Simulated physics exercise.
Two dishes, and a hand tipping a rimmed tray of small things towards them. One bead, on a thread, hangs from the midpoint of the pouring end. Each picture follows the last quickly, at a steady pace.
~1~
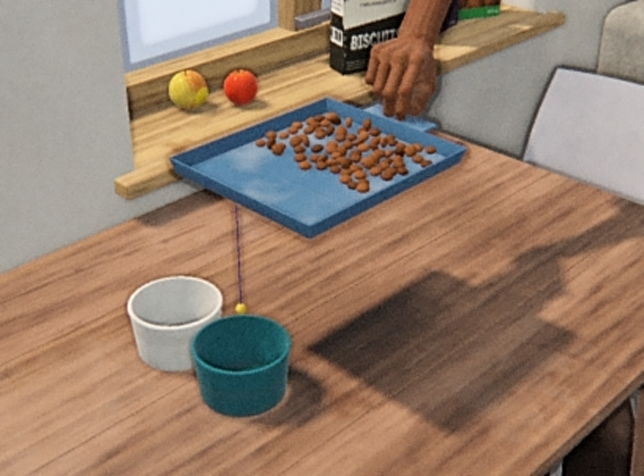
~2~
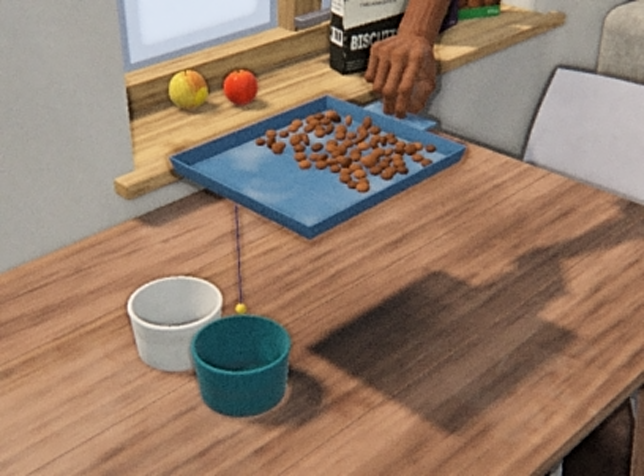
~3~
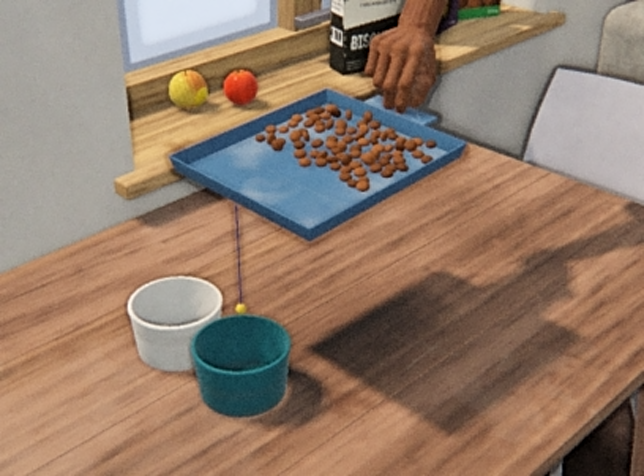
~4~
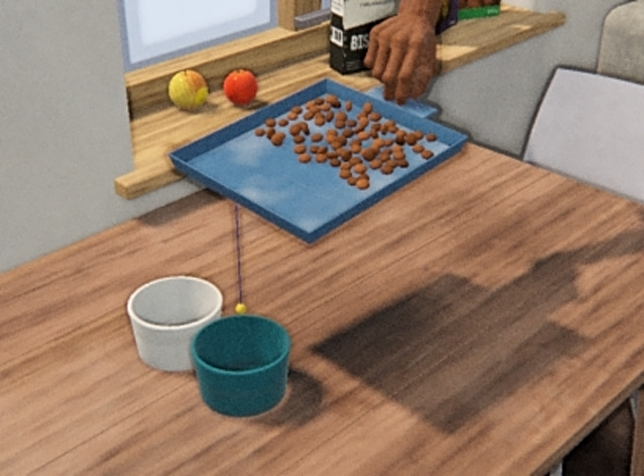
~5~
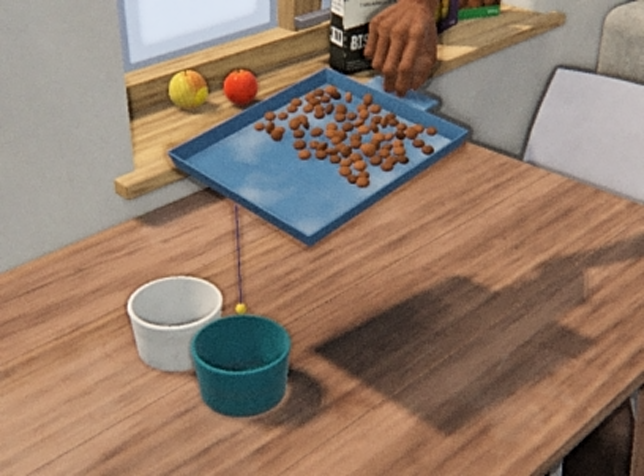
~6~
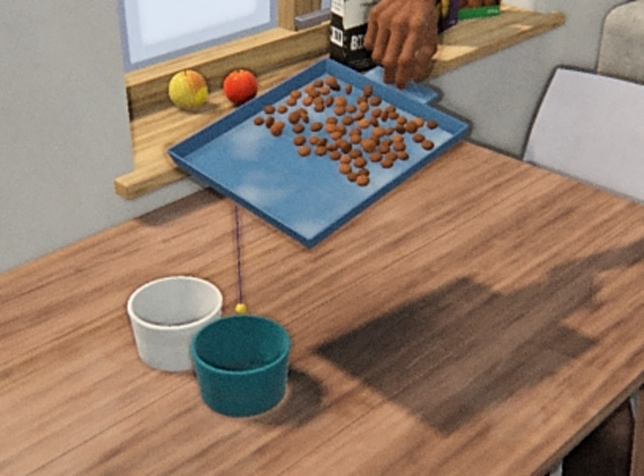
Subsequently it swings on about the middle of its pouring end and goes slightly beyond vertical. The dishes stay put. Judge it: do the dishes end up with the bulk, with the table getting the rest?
No, the bulk goes on the table.
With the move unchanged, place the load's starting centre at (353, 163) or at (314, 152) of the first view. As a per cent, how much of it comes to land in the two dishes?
10 and 20 per cent.
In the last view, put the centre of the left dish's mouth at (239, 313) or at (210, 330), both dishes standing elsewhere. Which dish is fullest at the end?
In the first try it's the one on the right, and in the second it's the one on the right.
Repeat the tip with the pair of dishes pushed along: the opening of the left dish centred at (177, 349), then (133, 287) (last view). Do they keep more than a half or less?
In order, they'd catch a minor share, and next a minor share.
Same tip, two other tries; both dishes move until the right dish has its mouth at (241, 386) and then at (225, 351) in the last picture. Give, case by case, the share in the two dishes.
Close to 10 in a hundred, then close to 10 in a hundred.
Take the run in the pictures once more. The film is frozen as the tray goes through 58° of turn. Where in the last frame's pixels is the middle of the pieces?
I'd put the middle of the pieces at roughly (305, 226).
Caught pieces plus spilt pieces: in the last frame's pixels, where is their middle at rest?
Close to (306, 417) in the last picture.
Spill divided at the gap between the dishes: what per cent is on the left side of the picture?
Some 10 per cent.
Soon, tray tipped steeply; most on the tray; a stray few outside both; a small part in the air.
A while on, tray tipped right over; a small part on the tray; a small part in the right dish; about two thirds outside both; about a quarter in the air.
Towards the end, tray tipped past a quarter turn; a small part in the right dish; most outside both.
Finally, tray tipped past a quarter turn; a small part in the right dish; none in the left dish; most outside both.
